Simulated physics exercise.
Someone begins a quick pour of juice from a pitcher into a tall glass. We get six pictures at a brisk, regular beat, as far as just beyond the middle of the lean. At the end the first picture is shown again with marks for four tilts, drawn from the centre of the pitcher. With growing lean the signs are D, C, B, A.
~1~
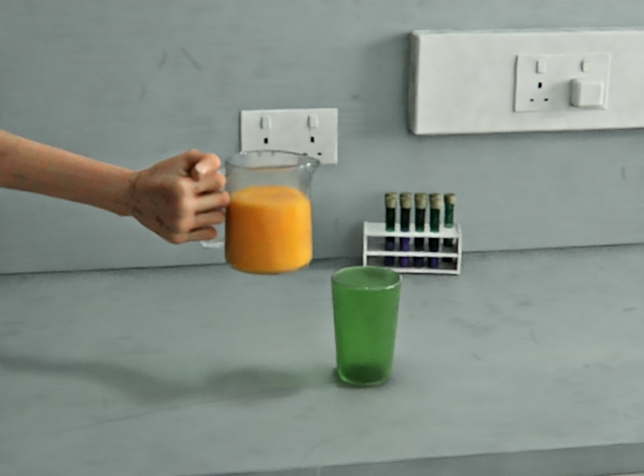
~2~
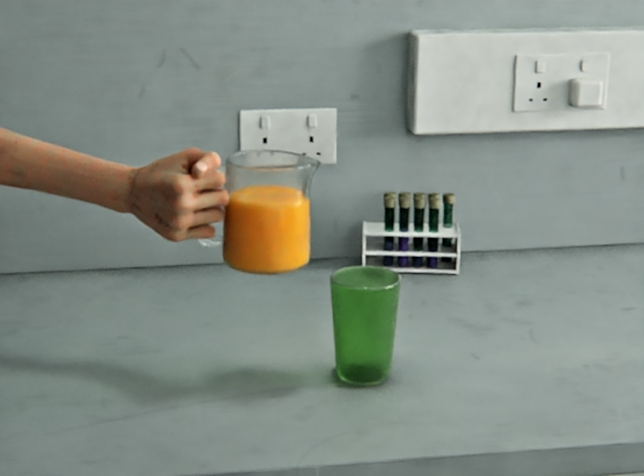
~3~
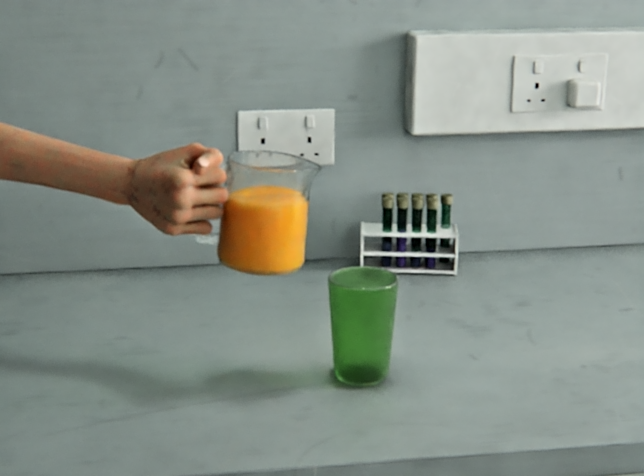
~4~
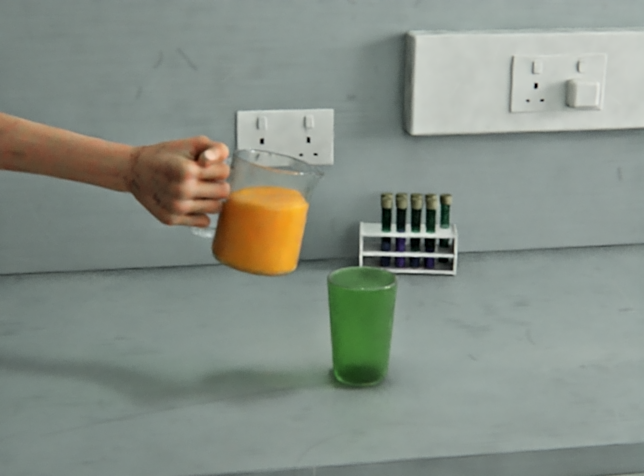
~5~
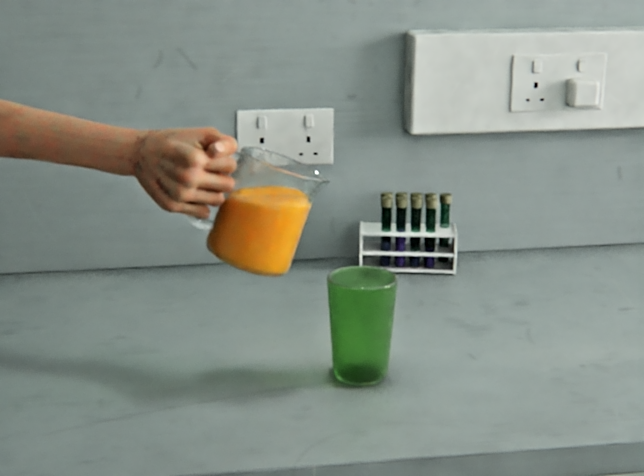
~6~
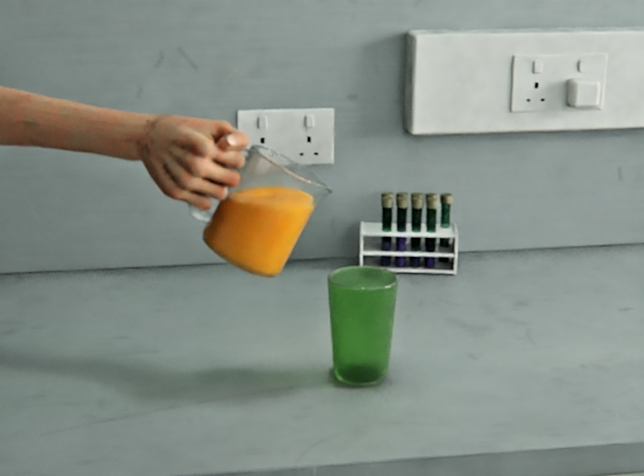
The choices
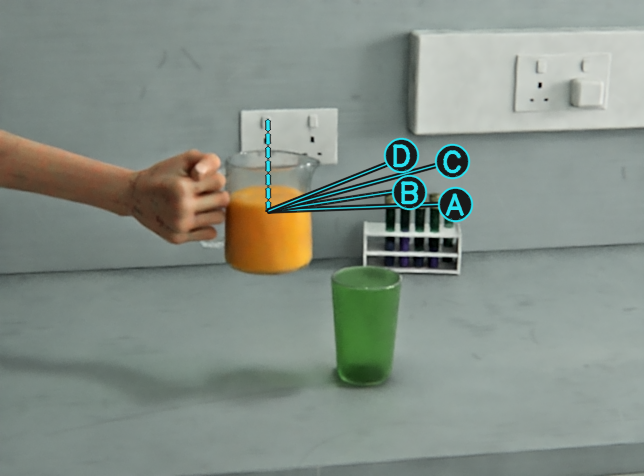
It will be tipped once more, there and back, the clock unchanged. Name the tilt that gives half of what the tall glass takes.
Mark D.
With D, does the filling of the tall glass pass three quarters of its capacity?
No.
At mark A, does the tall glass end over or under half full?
Over.
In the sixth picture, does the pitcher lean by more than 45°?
No.
On the marked copy, A at (438, 204); B at (392, 191); C at (435, 165); D at (386, 164).
If A is chosen, the tall glass ends with about 87 % of what it can hold; 5 % of the juice is spilt.
If B is chosen, the tall glass ends with about 78 % of what it can hold.
If C is chosen, the tall glass ends with about 64 % of what it can hold.
If D is chosen, the tall glass ends with about 48 % of what it can hold.
